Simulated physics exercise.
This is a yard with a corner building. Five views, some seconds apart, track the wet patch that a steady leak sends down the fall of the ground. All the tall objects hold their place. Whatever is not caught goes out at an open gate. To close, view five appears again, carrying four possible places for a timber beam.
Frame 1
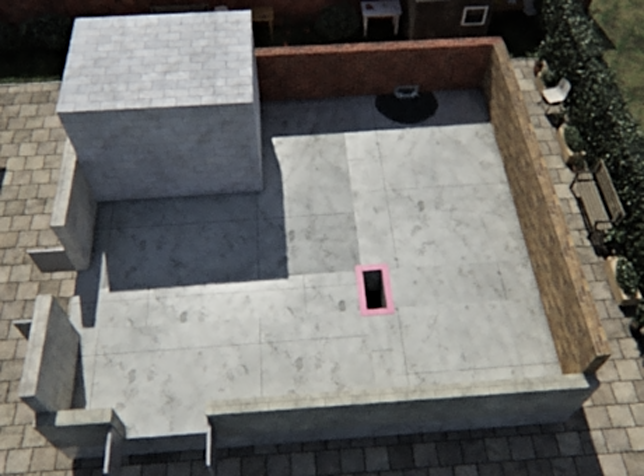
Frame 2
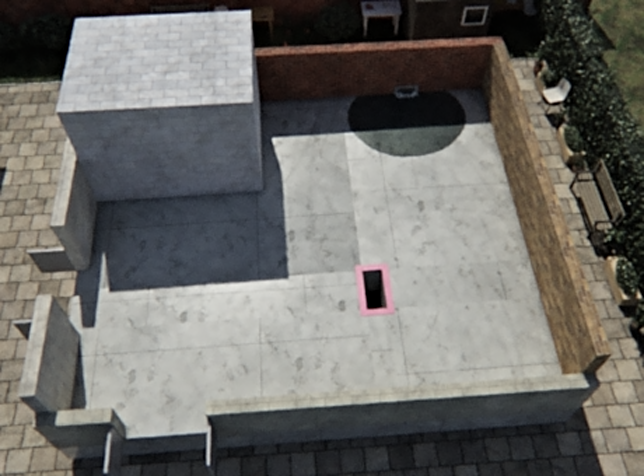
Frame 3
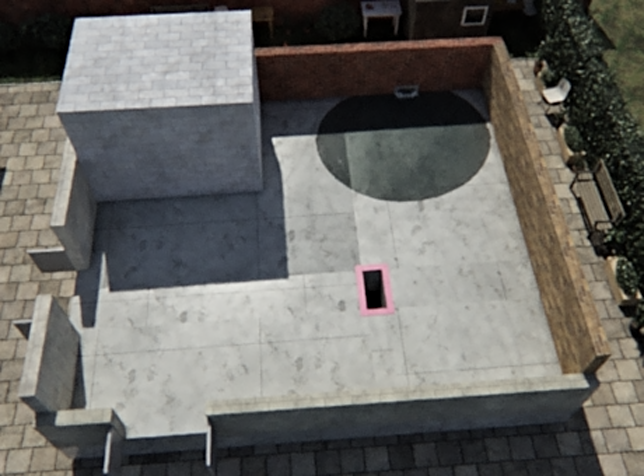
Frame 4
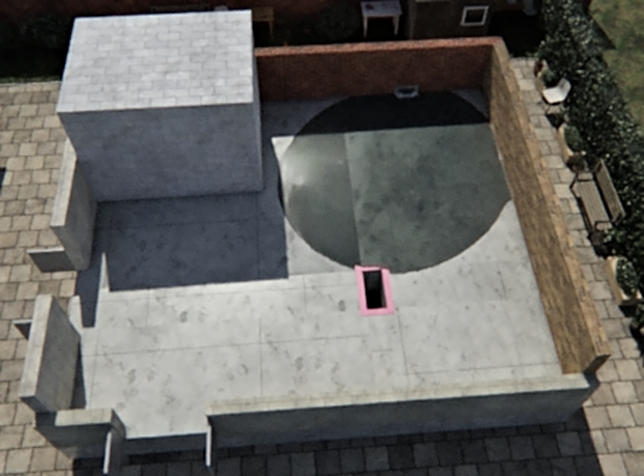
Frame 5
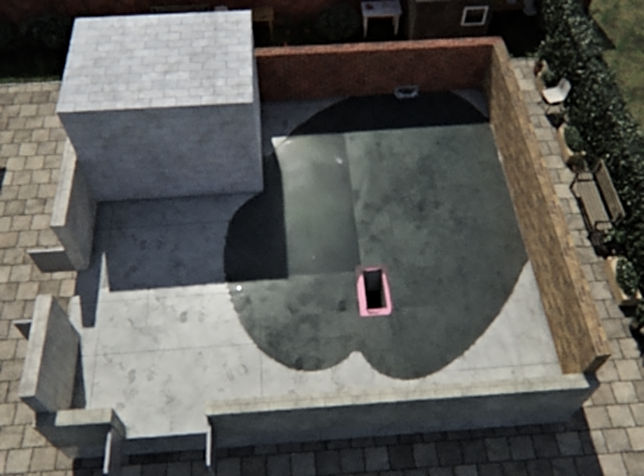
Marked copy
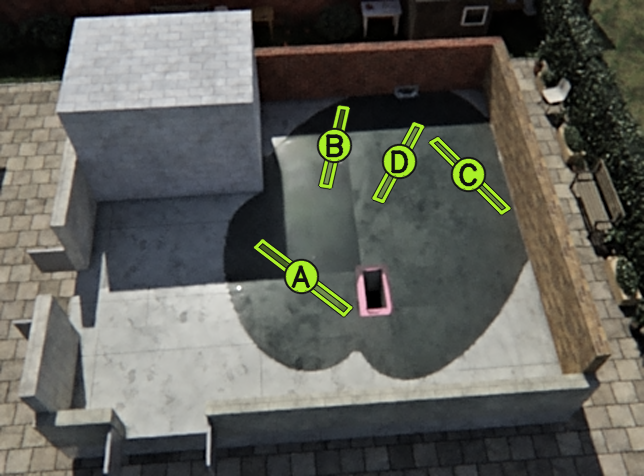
Walled yard with a corner building, dark water spreading from the back wall across pale paving and surrounding a pink-edged drain.
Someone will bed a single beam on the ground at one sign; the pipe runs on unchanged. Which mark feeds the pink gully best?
The answer is position A.
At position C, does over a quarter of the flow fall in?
No, it does not.
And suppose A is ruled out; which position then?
That would be B.
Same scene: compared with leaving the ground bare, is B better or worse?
Better.
On the marked copy, A from (259, 244) to (347, 311); B from (325, 186) to (343, 107); C from (434, 140) to (505, 210); D from (378, 199) to (418, 125).
For position A, about 46 % of the stream goes into the pink gully, about 53 % out by the gates.
For position B, about 26 % of the stream goes into the pink gully, about 72 % out by the gates.
For position C, about 17 % of the stream goes into the pink gully, about 80 % out by the gates.
For position D, about 15 % of the stream goes into the pink gully, about 84 % out by the gates.
